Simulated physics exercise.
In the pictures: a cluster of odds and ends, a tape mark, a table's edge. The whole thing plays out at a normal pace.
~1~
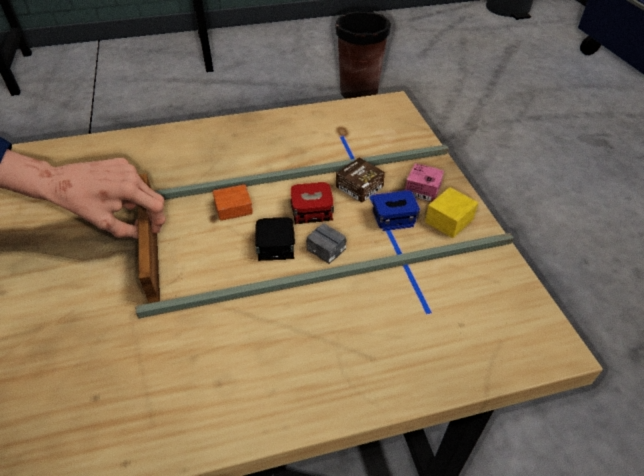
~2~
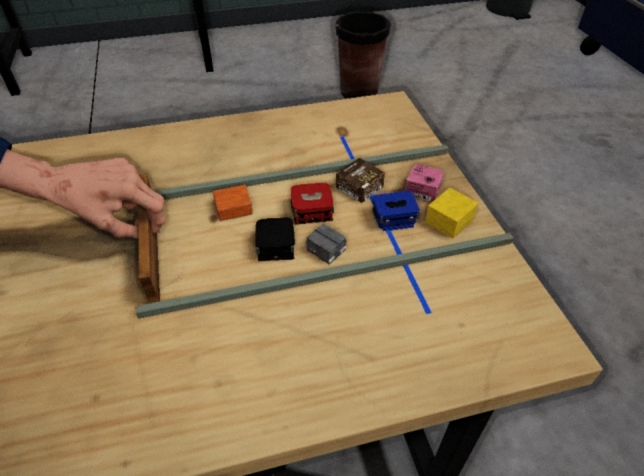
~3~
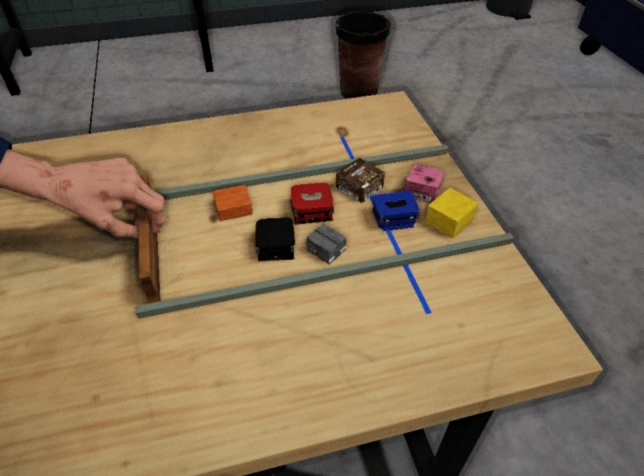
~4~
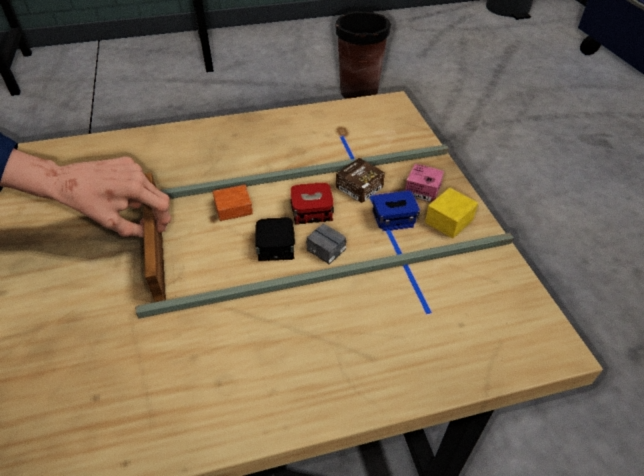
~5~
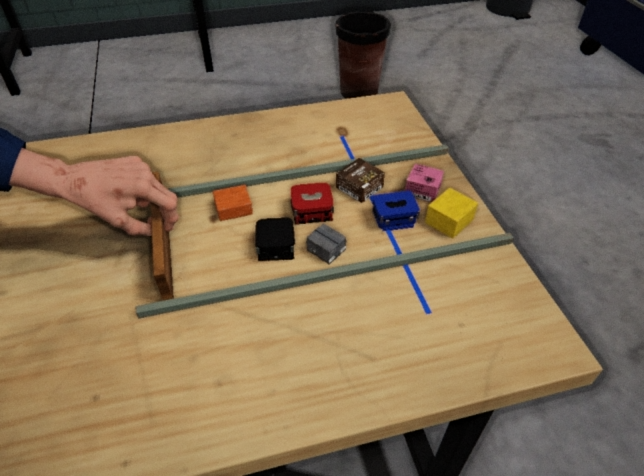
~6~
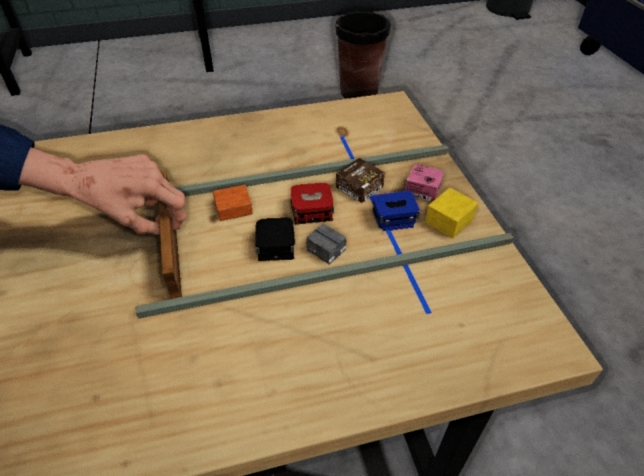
On a wooden tabletop between two grey-green rails, small coloured boxes sit scattered near a blue line. A hand holding a wooden board upright at the left stays still at first, then slides it slightly right, while the boxes remain motionless.
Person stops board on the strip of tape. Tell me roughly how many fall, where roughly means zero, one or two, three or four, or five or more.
Roughly, zero fall.
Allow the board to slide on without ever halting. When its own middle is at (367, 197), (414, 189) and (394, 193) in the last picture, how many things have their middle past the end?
By position: 0 / 2 / 0.
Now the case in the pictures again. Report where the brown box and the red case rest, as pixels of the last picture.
I'd put one close to (421, 167) and the other close to (412, 188).
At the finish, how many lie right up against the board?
2 in contact.
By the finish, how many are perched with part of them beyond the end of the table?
As for overhanging, the count is 1.
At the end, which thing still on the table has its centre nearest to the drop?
The yellow block.
Soon after, none off yet; yellow block at rest near (451, 213); pink box at rest near (424, 183); blue case at rest near (395, 211).
In the end, the number that fall off is zero.
